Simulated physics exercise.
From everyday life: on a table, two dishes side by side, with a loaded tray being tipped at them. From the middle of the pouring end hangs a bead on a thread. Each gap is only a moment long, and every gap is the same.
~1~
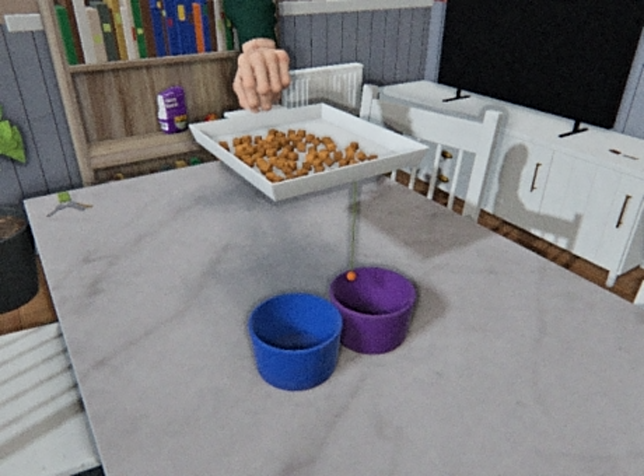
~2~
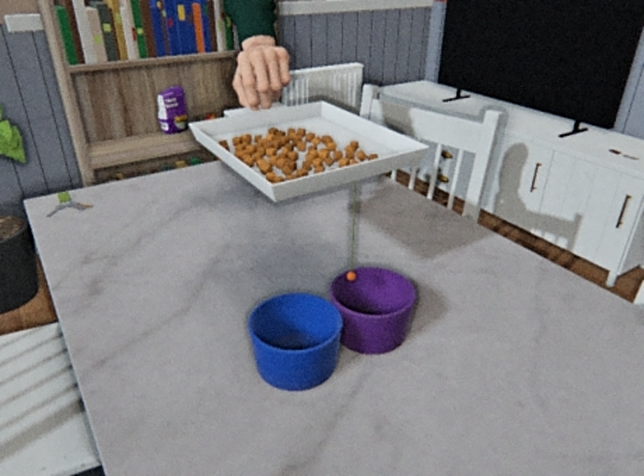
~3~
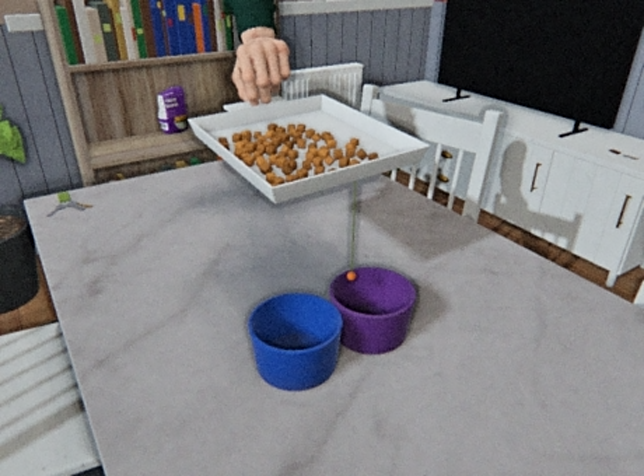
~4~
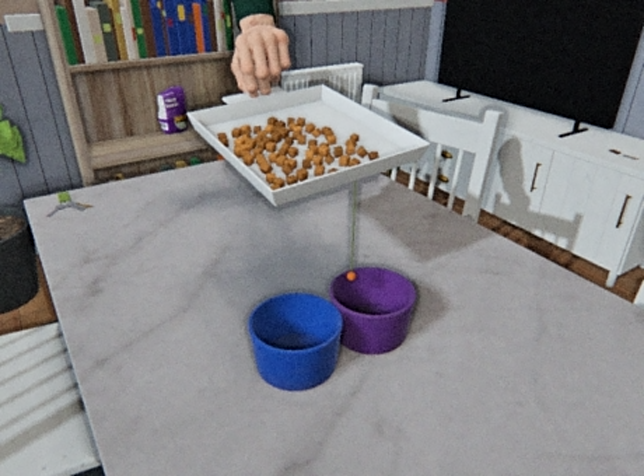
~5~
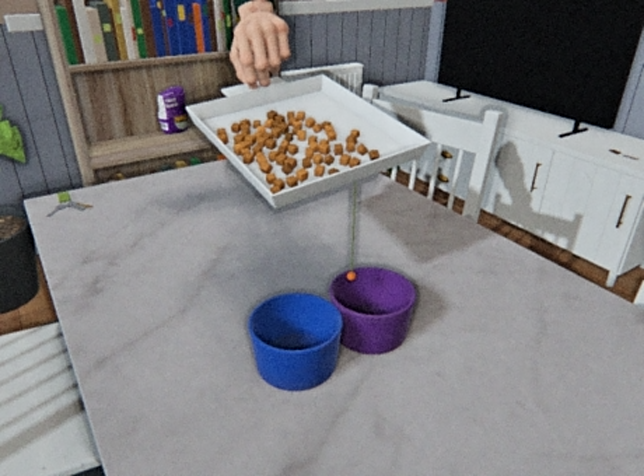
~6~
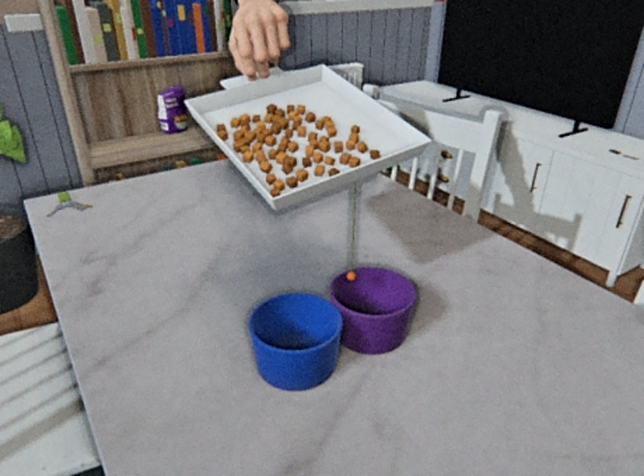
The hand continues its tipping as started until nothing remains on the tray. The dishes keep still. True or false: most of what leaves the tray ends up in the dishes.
True.
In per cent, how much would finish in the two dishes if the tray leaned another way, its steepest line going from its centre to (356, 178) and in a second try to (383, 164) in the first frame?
Case one 20 %; case two 20 %.
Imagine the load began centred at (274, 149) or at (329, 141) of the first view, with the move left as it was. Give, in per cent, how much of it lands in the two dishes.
Near 90 % and 90 %.
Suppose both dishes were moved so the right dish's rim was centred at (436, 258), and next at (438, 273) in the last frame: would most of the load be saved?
In the first position a minority, in the second a minority.
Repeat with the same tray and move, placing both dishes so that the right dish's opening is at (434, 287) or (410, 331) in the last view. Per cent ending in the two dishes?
Respectively 20 percent and 10 percent.
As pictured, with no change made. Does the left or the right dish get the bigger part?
That one is the leftward one.
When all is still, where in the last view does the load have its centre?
Once nothing moves, the middle sits near (298, 354).
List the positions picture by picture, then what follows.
The first frame shows corners of the pouring end at (275, 181) and (422, 146), level; middle of the load at (286, 154), brown sugar cubes; left dish at (320, 364); right dish at (398, 329); bead on its thread at (352, 276).
The second frame shows corners of the pouring end at (275, 182) and (422, 146), level; middle of the load at (286, 153).
The third frame shows corners of the pouring end at (275, 184) and (422, 145), tipped barely, lowest at the left corner; middle of the load at (286, 151).
The fourth frame shows corners of the pouring end at (275, 187) and (423, 143), tipped a little, lowest at the left corner; middle of the load at (286, 148).
The fifth frame shows corners of the pouring end at (275, 191) and (423, 141), tipped a little, lowest at the left corner; middle of the load at (286, 145).
The sixth frame shows corners of the pouring end at (275, 194) and (424, 139), tipped a little, lowest at the left corner; middle of the load at (286, 143); left dish at (320, 364); right dish at (398, 329).
Soon, tray tipped steeply; all on the tray.
A while on, tray tipped right over; all on the tray.
Towards the end, tray tipped past a quarter turn; nearly all in the left dish; a small part outside both.
Finally, tray tipped past a quarter turn; nearly all in the left dish; none in the right dish; a small part outside both.
